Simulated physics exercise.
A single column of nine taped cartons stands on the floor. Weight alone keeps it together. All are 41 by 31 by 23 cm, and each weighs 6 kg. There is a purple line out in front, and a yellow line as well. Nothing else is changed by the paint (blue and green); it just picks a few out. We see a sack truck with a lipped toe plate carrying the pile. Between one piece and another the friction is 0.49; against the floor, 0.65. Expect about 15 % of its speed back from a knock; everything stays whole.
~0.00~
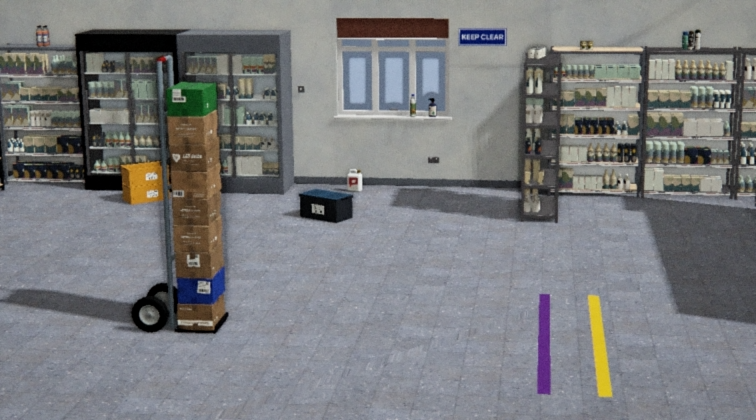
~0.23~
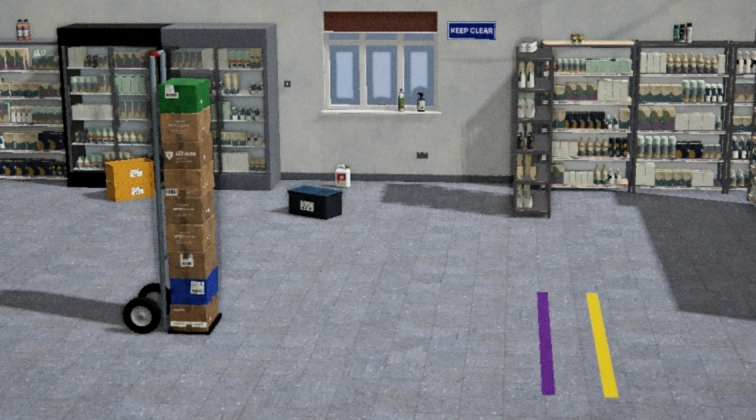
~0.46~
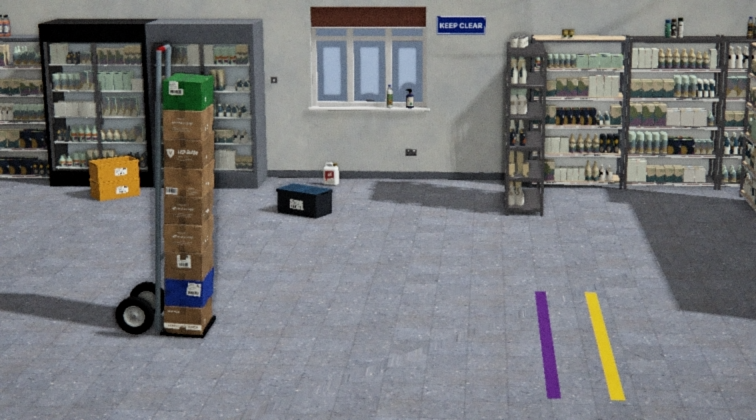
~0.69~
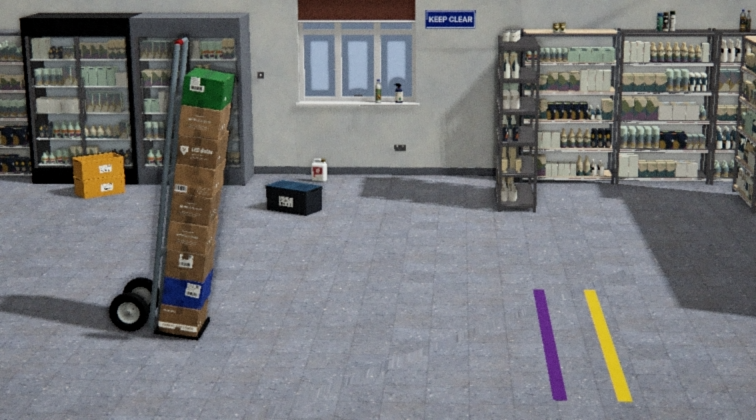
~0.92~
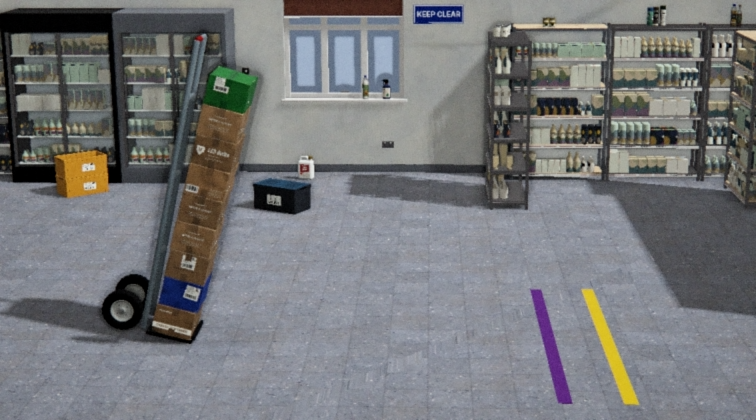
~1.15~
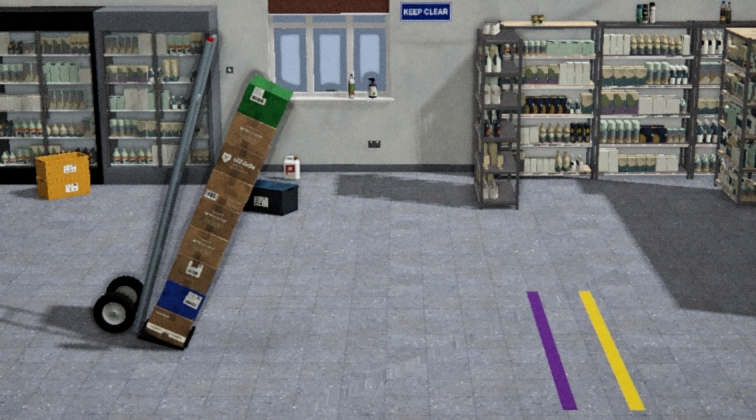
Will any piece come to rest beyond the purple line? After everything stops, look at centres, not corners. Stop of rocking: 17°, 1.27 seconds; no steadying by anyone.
Short of the line.
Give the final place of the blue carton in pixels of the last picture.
About pixel (231, 323).
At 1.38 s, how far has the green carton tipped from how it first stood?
Roughly 40°.
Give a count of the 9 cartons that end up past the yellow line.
Exactly 0 in total.
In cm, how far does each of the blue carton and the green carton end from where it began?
Result: Blue at 50 cm, green at 300 cm.
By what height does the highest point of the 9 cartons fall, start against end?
170 cm.
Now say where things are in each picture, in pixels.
In the first frame (pixels give the middle of a visible side; the camera moves round a little), truck frame (162, 116) 0° forward; yellow line, near end, (604, 384); purple line, near end, (544, 382); green carton (185, 103); blue carton (195, 292); none has stirred.
In the second frame, truck frame (155, 113) 0° forward; green carton (178, 99).
In the third frame, truck frame (159, 109) 3° forward; green carton (182, 96) 9 cm from its place; blue carton (184, 294) 22 mm from its place; steepest lean 3°, the carton at (183, 321); movement in 9 of them.
In the fourth frame, truck frame (172, 103) 8° forward; green carton (203, 93) 9° from how it stood; blue carton (182, 294) 9° from how it stood; movement in 9 of them.
In the fifth frame, truck frame (186, 101) 13° forward; green carton (227, 94) 15° from how it stood; blue carton (181, 296) 15° from how it stood; movement in 9 of them.
In the sixth frame, truck frame (193, 102) 16° forward; yellow line, near end, (631, 395); purple line, near end, (565, 395); green carton (263, 106) 24° from how it stood, 11 cm lower; blue carton (181, 301) 24° from how it stood; steepest lean 24°, the carton at (239, 164); movement in 9 of them.
After 1.38 s, none of the 9 cartons past the purple line, 9 disturbed; green carton 40° from how it stood, 35 cm lower; blue carton 40° from how it stood.
After 1.70 s, none of the 9 cartons past the purple line, 9 disturbed; blue carton on its side; green carton 71° from how it stood, 1.36 m lower.
In the end (3.0 s), none of the 9 cartons past the purple line, 9 disturbed; blue carton on its side; green carton on its side. The farthest middle lies 49 cm short of that line. From the last view, middles, blue carton near (231, 323), green carton near (484, 325).
